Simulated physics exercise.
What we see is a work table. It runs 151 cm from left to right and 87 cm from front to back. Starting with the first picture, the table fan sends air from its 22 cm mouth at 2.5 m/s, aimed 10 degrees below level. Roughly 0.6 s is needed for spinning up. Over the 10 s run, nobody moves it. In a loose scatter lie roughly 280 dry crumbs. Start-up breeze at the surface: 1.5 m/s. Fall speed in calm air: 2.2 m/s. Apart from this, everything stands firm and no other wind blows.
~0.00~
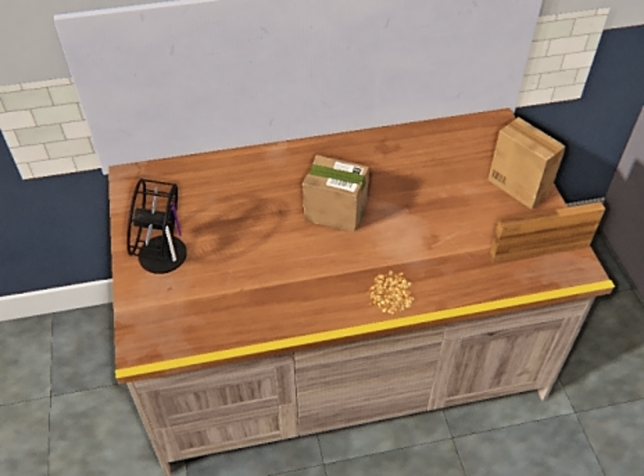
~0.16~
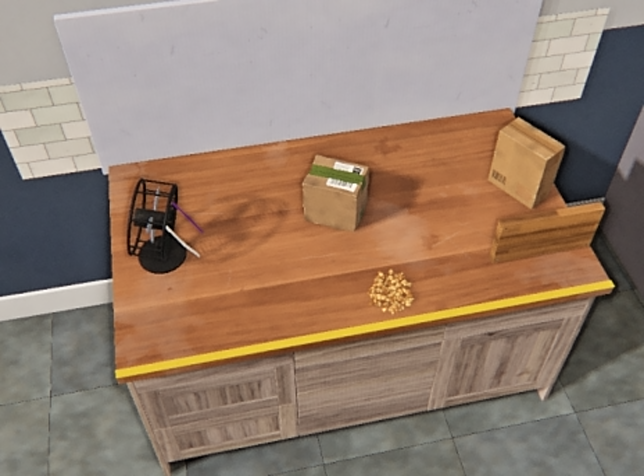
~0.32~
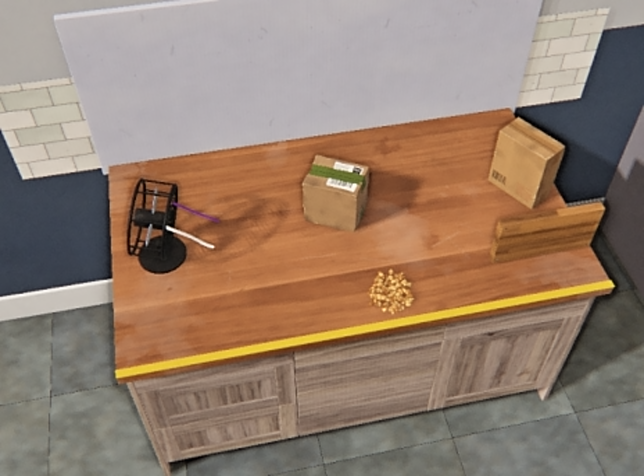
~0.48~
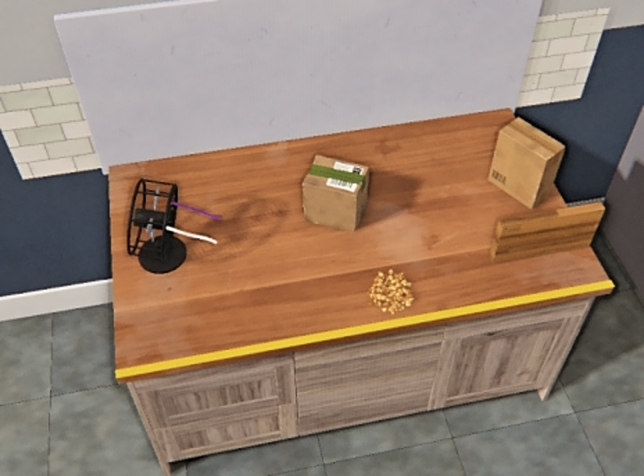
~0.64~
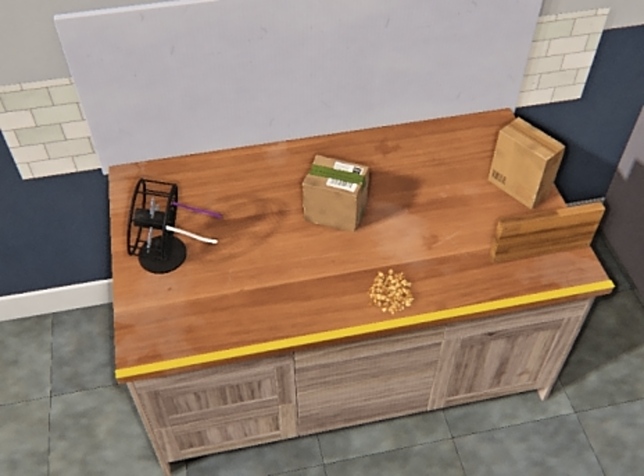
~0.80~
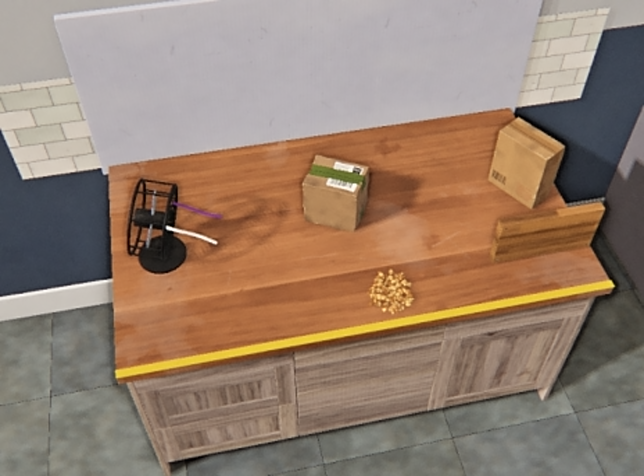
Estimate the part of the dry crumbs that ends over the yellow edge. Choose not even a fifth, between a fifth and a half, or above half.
Of the dry crumbs, above half end over the yellow edge.
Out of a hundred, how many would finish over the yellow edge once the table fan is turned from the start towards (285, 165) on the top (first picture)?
In that case the share would be about 0 %.
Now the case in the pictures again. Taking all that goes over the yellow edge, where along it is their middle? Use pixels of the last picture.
(471, 313).
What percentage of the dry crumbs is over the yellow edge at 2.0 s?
100 per cent, roughly.
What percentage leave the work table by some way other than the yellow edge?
The share is about 0 %.
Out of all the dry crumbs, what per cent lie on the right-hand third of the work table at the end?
About 0 percent.
After 2.0 s, 99 % are over the yellow edge; 98 % have settled or left.
After 3.2 s, 100 % are over the yellow edge; 100 % have settled or left.
After 5.5 s, 100 % are over the yellow edge; 100 % have settled or left.
After 10.0 s, at the end, 100 % are over the yellow edge.
